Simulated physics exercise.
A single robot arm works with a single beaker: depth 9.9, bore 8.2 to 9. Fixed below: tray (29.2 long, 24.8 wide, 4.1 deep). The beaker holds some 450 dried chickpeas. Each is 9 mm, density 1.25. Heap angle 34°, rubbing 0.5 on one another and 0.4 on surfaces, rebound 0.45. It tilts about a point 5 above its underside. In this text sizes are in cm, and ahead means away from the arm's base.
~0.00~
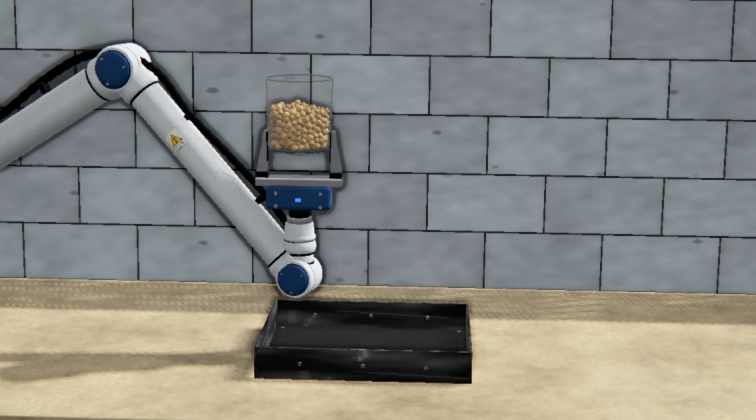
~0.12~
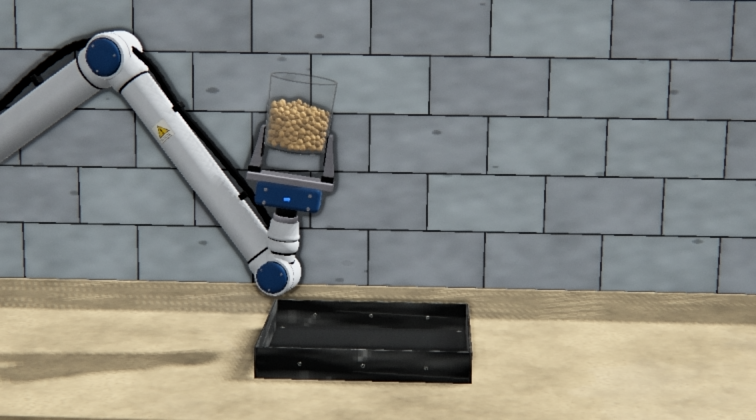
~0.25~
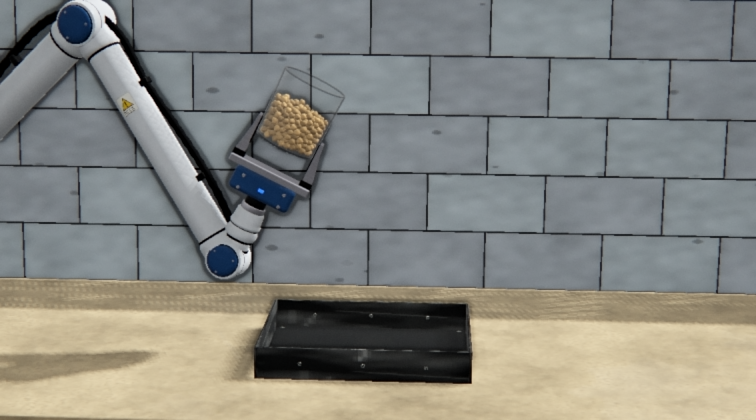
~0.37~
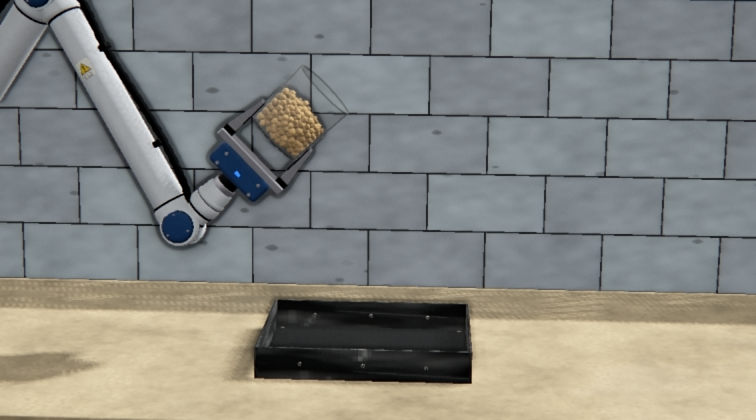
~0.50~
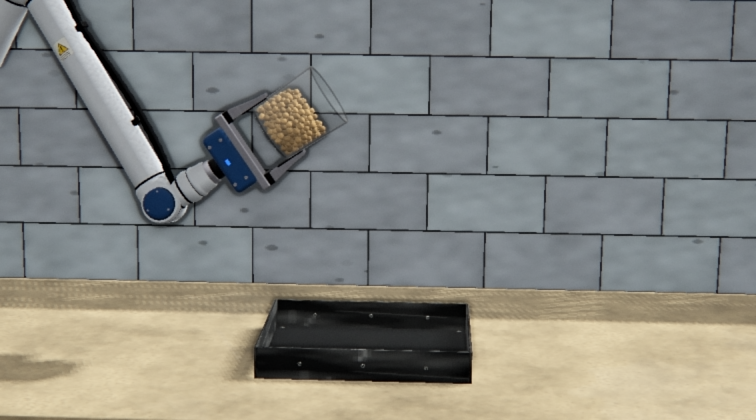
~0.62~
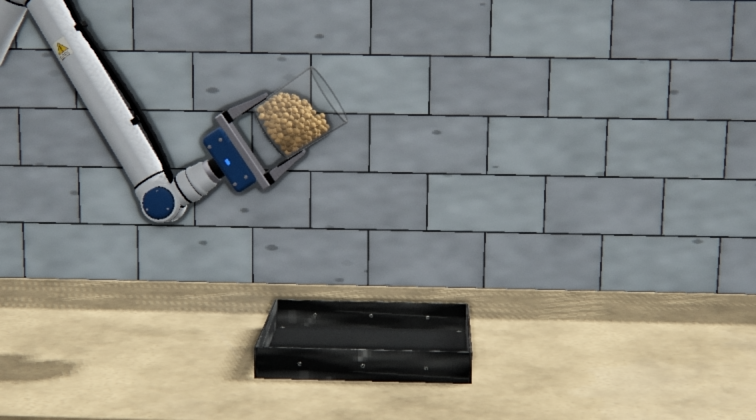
The clip shows a robot arm holding a clear beaker of dried chickpeas upright above a black tray, then tilting it steadily to the right until it leans well over, with the chickpeas shifting slightly but remaining inside.
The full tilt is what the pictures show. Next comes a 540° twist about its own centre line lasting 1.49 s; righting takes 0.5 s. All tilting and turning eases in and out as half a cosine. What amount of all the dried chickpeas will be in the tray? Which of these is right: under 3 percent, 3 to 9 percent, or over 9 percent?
The right one is under 3 percent.
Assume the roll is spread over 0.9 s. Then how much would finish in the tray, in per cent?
Then roughly 0 %.
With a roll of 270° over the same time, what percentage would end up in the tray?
Around 0 %.
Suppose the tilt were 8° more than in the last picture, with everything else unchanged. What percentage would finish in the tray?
Then about 0 per cent.
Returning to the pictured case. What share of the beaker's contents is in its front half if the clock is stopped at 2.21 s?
Near enough 45 in a hundred.
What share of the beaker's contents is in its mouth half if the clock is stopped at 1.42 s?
Mouth-half share: Approx. 25 %.
After 1.42 s, tipped 56°, highest piece 39 above the table; 450 in the beaker.
After 2.21 s, tipped 50°, highest piece 37 above the table; 450 in the beaker.
After 2.81 s, upright, highest piece 39 above the table; 450 in the beaker.
After 3.51 s, upright, highest piece 39 above the table; 450 in the beaker.
In the end, 450 in the beaker. That is 0 % in the tray.
